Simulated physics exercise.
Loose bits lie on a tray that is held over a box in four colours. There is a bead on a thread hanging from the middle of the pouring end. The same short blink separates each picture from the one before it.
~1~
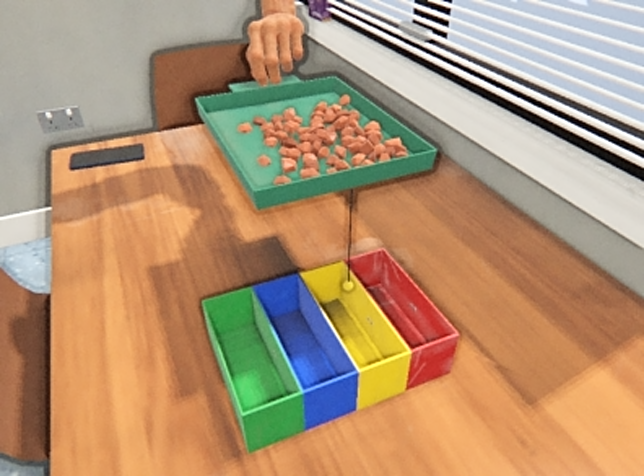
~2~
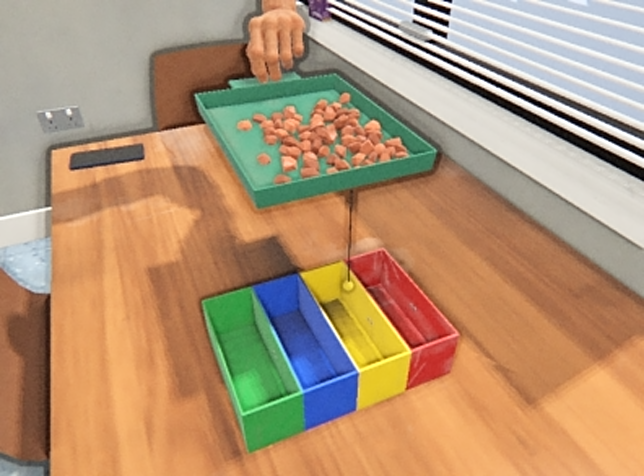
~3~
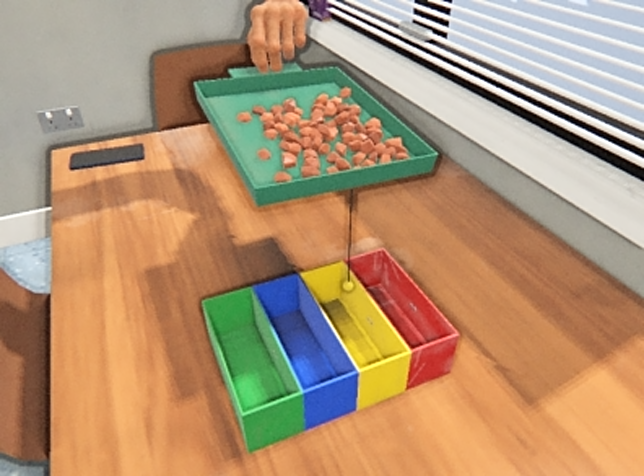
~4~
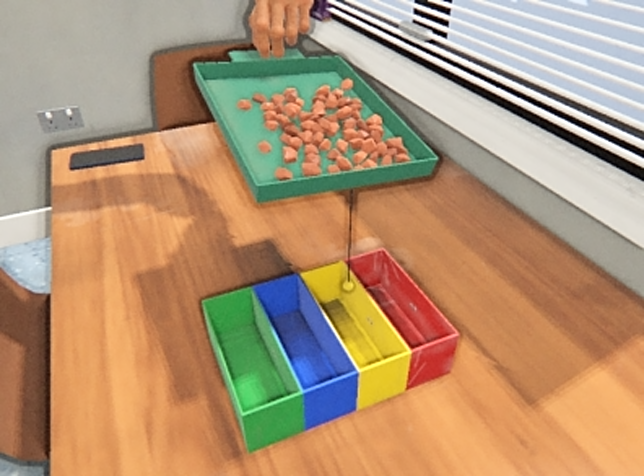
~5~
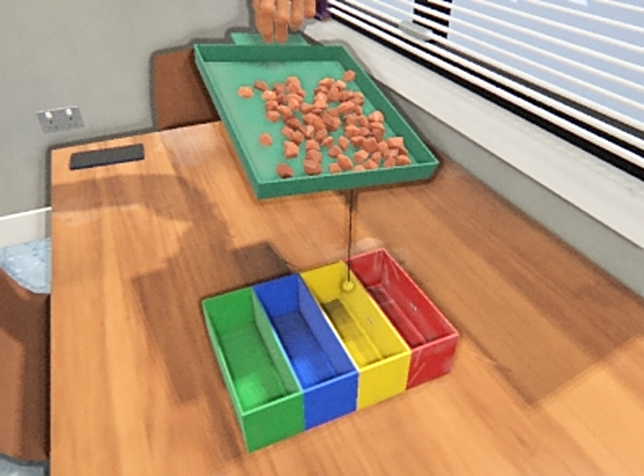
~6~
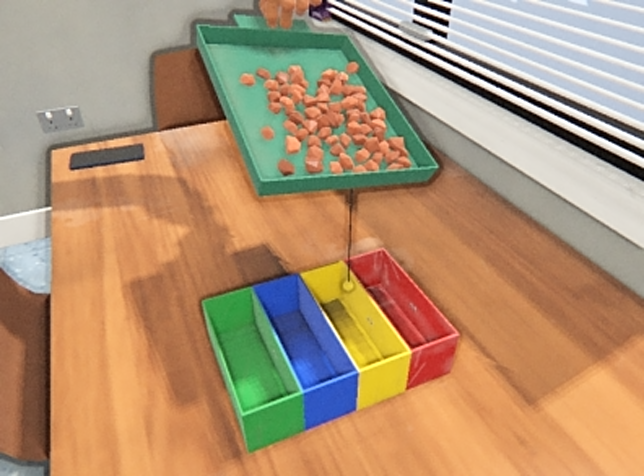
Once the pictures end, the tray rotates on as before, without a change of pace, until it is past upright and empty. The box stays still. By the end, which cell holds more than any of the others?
That would be the red one.
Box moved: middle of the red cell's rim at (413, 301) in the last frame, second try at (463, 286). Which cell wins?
First: The red cell. Second: Yellow.
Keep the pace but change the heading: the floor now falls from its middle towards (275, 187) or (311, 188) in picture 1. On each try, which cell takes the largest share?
First aim: Blue. Second aim: The cell in blue.
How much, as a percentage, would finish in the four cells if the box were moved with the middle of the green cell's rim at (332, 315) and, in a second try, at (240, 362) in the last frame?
First case 100 in a hundred, second case 30 in a hundred.
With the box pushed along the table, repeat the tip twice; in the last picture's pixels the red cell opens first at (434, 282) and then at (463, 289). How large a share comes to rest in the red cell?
Some 60 percent in the first case, 30 percent in the second.
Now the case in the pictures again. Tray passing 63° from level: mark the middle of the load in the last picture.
I'd put it at about (376, 124).
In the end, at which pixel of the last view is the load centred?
Around (417, 334), give or take.
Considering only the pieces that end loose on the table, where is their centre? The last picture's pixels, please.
Once everything settles, the pieces are centred near (477, 320).
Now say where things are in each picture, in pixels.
The first frame shows corners of the pouring end at (256, 189) and (434, 150), level; middle of the load at (329, 140), bits of crushed brick; bead on its thread at (348, 285); green cell at (274, 419); blue cell at (331, 397); yellow cell at (383, 377); red cell at (432, 359).
The second frame shows corners of the pouring end at (256, 189) and (434, 150), level; middle of the load at (329, 139).
The third frame shows corners of the pouring end at (257, 187) and (435, 153), tipped barely, lowest at the right corner; middle of the load at (330, 135).
The fourth frame shows corners of the pouring end at (259, 184) and (435, 157), tipped a little, lowest at the right corner; middle of the load at (331, 130).
The fifth frame shows corners of the pouring end at (261, 181) and (436, 162), tipped clearly, lowest at the right corner; middle of the load at (332, 125).
The sixth frame shows corners of the pouring end at (263, 179) and (436, 166), tipped clearly, lowest at the right corner; middle of the load at (336, 120); green cell at (274, 419); blue cell at (331, 397); yellow cell at (383, 377); red cell at (432, 359).
Soon, tray tipped steeply; all on the tray.
A while on, tray tipped past a quarter turn; most on the tray; about a quarter falling or outside the box.
Towards the end, tray tipped past a quarter turn; about half in the red cell; a stray few in the blue cell; a stray few in the yellow cell; about half falling or outside the box.
Finally, tray tipped past a quarter turn; about half in the red cell; a stray few in the blue cell; a stray few in the yellow cell; none in the green cell; about half outside the box.
